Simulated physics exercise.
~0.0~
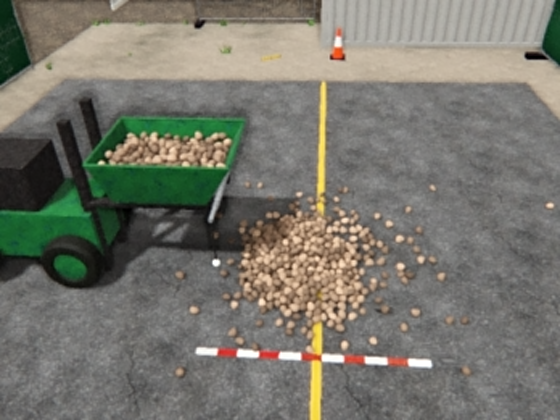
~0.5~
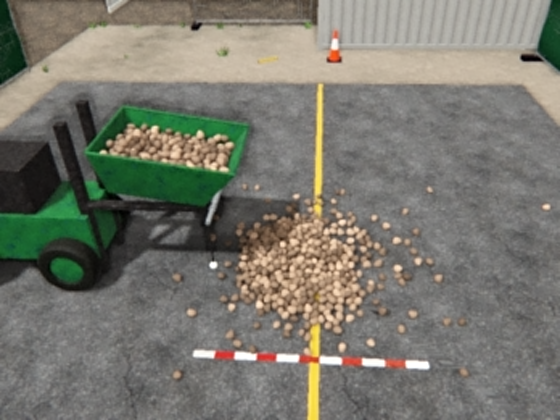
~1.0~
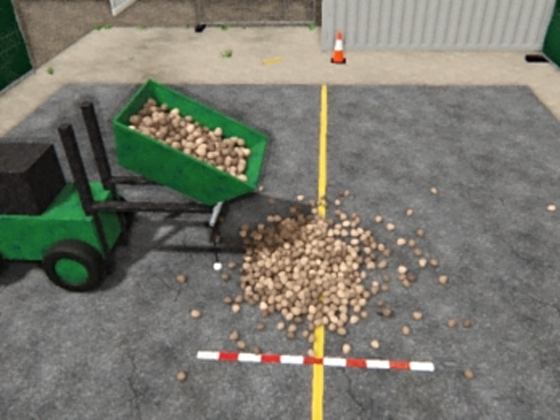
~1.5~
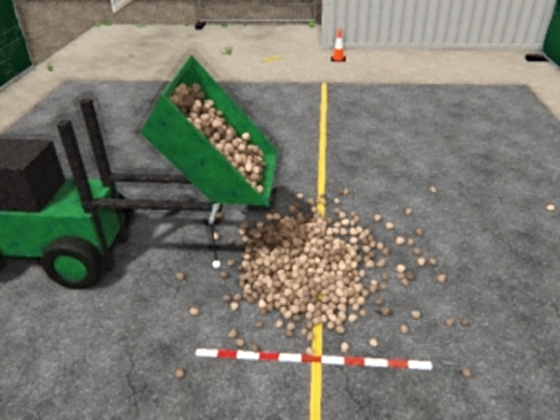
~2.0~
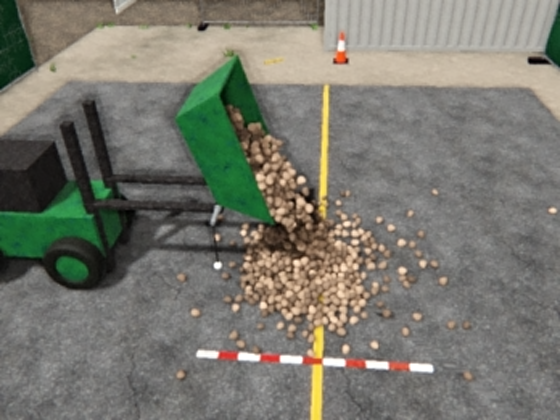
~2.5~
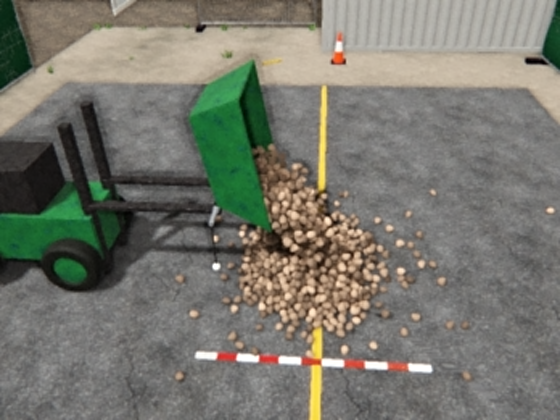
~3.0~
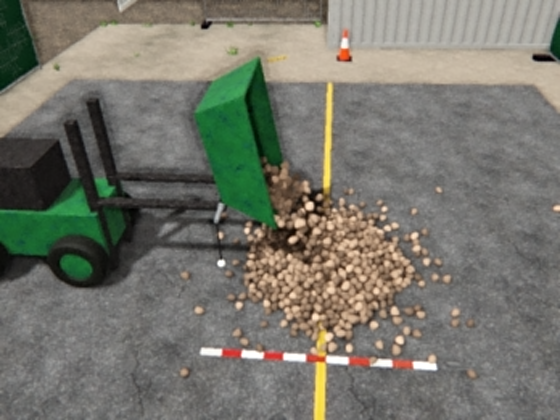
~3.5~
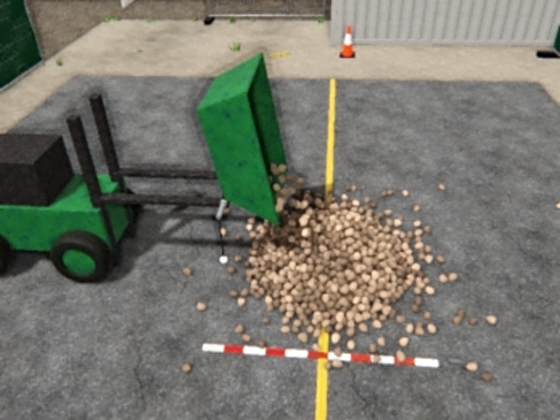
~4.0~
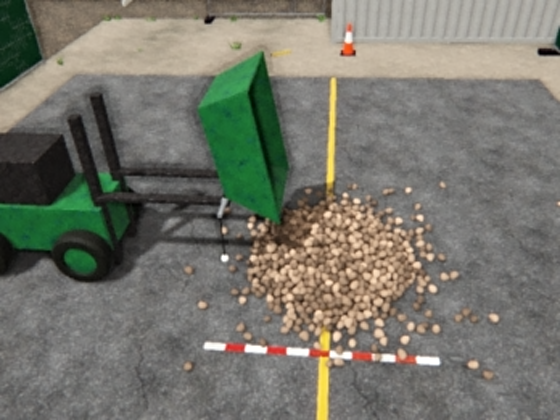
A green skip tips steeply and empties its brown stones onto the pile across the yellow line.
